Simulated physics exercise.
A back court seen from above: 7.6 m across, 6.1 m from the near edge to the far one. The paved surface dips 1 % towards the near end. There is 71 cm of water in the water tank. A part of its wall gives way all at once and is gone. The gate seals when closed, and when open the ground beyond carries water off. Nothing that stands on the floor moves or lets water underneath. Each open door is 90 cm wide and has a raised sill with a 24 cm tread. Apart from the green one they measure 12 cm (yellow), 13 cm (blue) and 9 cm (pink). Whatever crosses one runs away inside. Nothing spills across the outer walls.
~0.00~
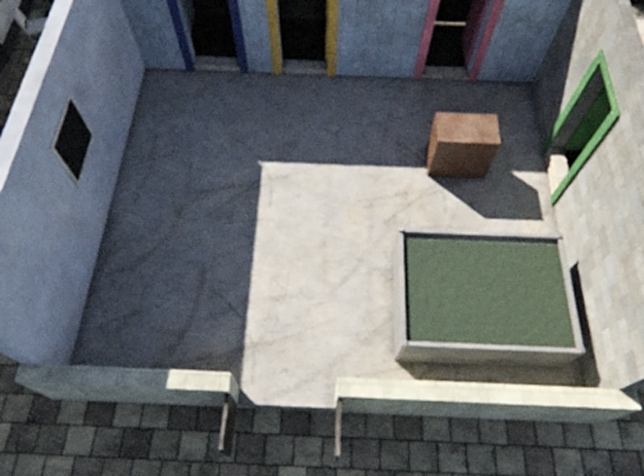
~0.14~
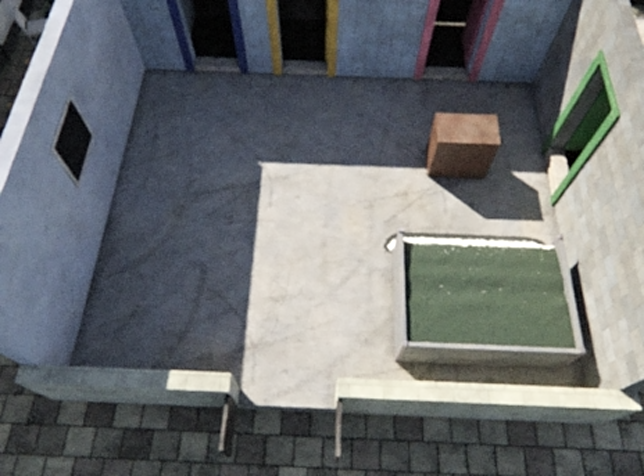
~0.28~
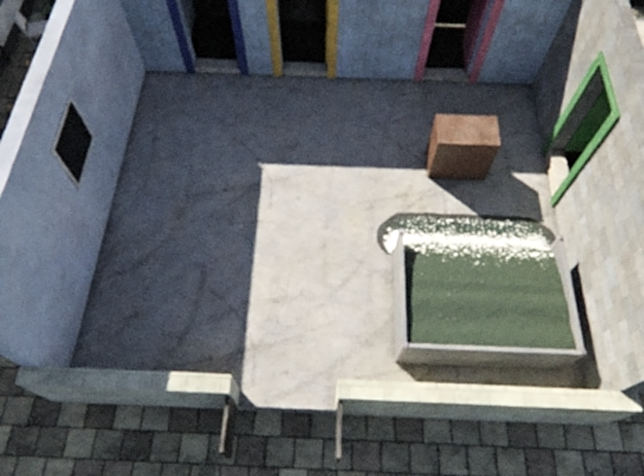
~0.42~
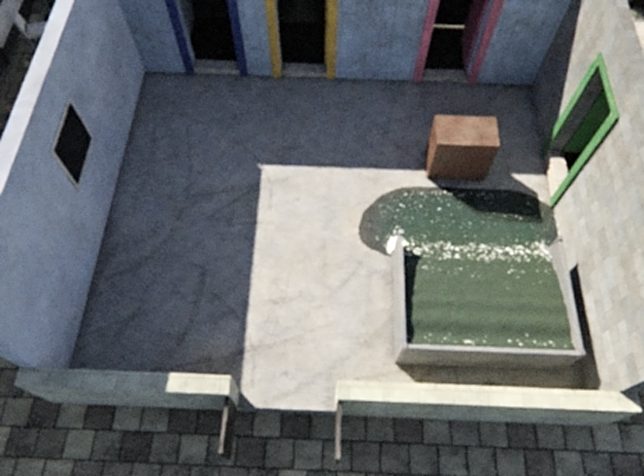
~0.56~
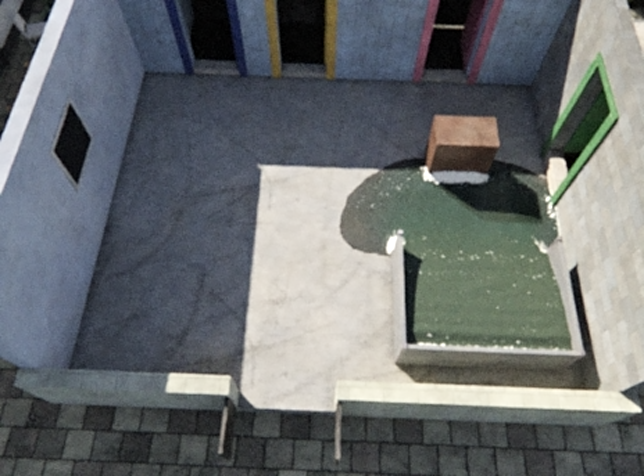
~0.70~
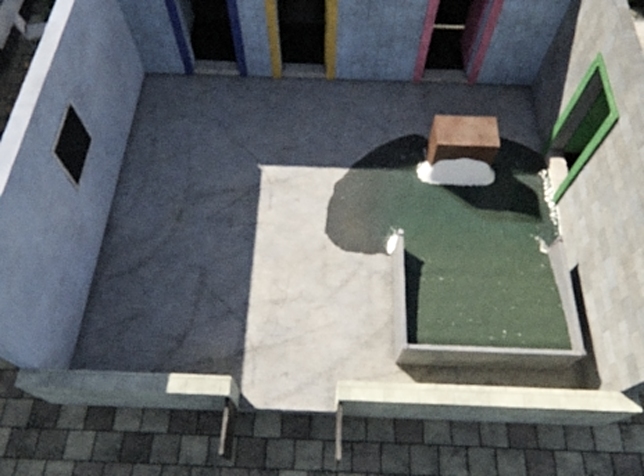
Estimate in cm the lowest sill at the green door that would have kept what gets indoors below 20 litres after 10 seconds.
About 29 cm.
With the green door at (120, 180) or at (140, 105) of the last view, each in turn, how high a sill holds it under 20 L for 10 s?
About 12.0 and 19 cm.
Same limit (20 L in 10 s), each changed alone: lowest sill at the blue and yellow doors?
Roughly 7.5 cm at blue and 13.0 cm at yellow.
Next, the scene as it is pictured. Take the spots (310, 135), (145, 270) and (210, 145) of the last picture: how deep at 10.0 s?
About 5, 11 and 6 cm.
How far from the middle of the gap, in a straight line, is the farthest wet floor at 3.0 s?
About 7.0 m.
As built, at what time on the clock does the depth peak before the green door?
Around 2.0 s.
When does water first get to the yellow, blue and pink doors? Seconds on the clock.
Yellow 1.8 s, blue 2.2 s, pink 1.4 s.
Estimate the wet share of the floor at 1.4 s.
Some 30 per cent of it.
After 1.4 s water covers 30 % of the floor, deepest (47 cm) near (456, 189); 19 cm at the green door, 0 litres in over its 25 cm sill.
After 3.0 s water covers 55 % of the floor, deepest (30 cm) near (532, 97); 21 cm at the green door, 32 litres in over its 25 cm sill.
After 10.0 s water covers 95 % of the floor, deepest (14 cm) near (67, 383); 6 cm at the green door, 33 litres in over its 25 cm sill.
At the green door as built, the water arrived by 0.7 s and peaked near 36 cm at 2.0 s.
With a sill of 24.5 cm, 37 litres would have come in within the 10 s; with 33.5 cm, 8 litres. So under 20 litres takes about 29 cm.
